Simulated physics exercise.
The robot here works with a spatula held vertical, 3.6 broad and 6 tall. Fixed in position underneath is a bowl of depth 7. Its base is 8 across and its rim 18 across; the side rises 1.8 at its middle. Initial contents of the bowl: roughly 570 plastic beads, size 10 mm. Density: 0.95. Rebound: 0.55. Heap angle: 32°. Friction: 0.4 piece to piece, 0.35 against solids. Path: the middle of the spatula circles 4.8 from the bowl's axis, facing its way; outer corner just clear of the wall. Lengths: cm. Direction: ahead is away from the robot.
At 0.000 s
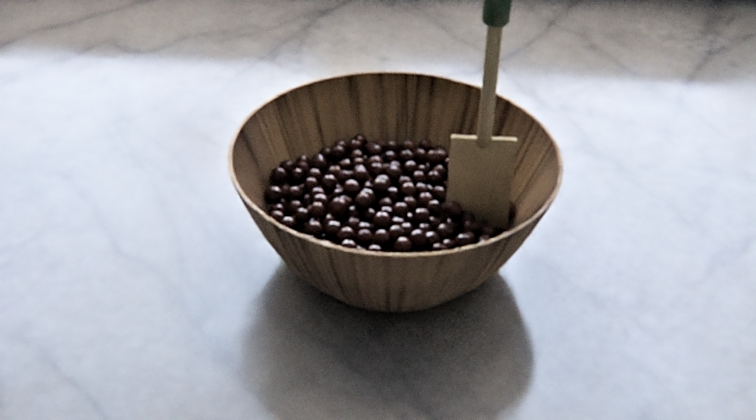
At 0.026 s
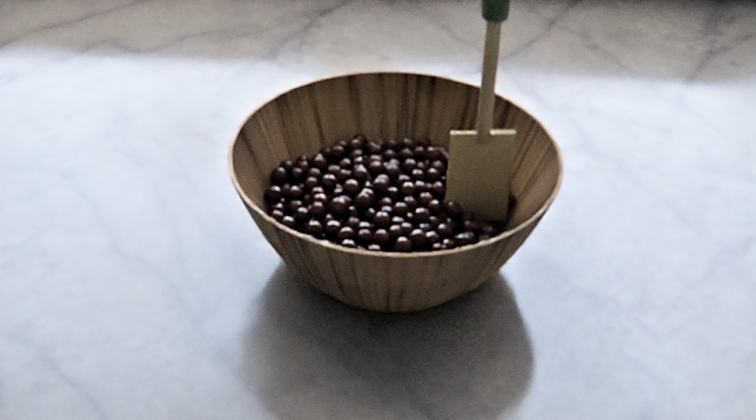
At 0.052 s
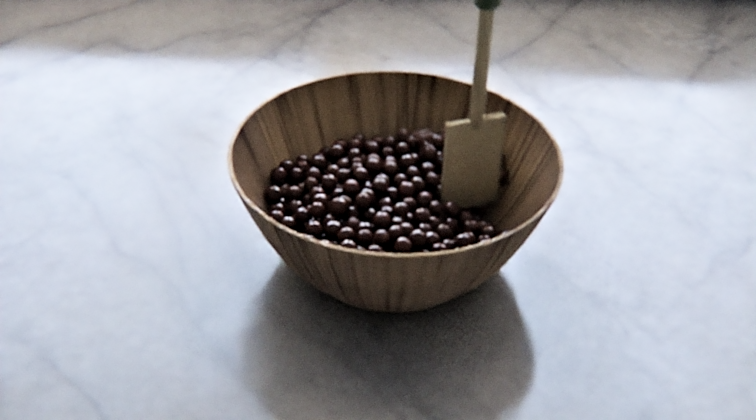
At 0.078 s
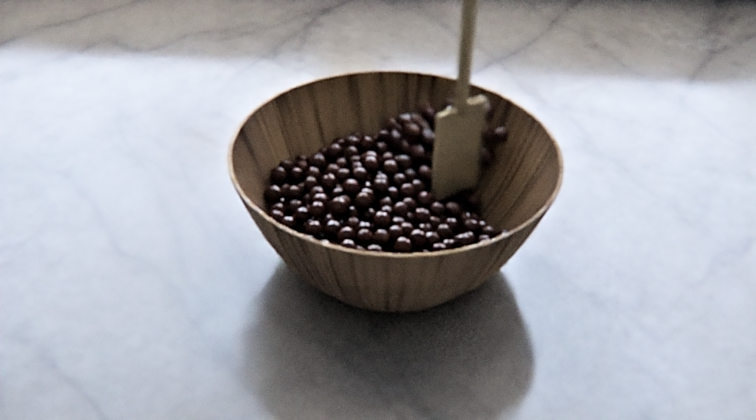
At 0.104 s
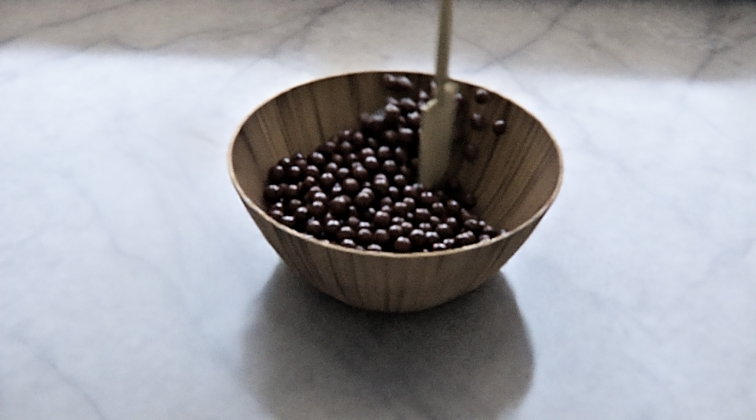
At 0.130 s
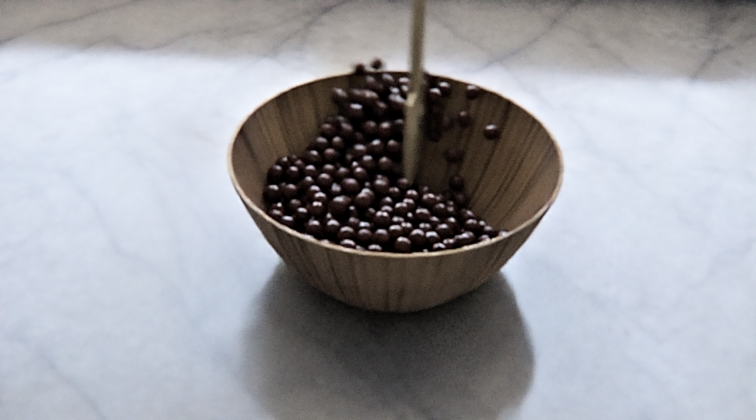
Dark beads heaping up toward the far rim of a wooden bowl as an upright spatula sweeps from right to back.
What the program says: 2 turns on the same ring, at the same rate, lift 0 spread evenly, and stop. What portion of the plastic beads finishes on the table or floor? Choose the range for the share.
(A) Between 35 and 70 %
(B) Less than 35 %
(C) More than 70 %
Less than 35 % (B).
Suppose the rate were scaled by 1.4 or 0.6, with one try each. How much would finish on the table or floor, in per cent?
I'd expect near 45 per cent, then near 10 per cent.
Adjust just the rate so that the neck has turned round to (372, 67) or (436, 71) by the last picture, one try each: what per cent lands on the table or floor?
Around 45 and 20 percent, in that order.
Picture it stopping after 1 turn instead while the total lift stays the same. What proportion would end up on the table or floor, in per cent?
About 15 per cent.
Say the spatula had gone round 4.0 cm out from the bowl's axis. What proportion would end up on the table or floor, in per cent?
That would come to roughly 20 percent.
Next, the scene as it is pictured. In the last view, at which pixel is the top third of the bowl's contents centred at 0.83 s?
Somewhere around (331, 239), I think.
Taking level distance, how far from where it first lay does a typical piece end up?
Around 9 centimetres.
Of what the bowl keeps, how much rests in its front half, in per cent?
I'd put it near 40 per cent.
After 0.48 s, 330° round, highest piece 10 above the table; 493 in the bowl, 50 on the table or floor, 30 in flight or on the tool.
After 0.83 s, 220° round, highest piece 9 above the table; 438 in the bowl, 124 on the table or floor, 11 in flight or on the tool.
After 1.20 s, 0° round, highest piece 6 above the table; 415 in the bowl, 156 on the table or floor, 2 in flight or on the tool.
After 1.90 s, 0° round, highest piece 6 above the table; 415 in the bowl, 158 on the table or floor.
At rest, 415 in the bowl, 158 on the table or floor. That is 28 % on the table or floor.
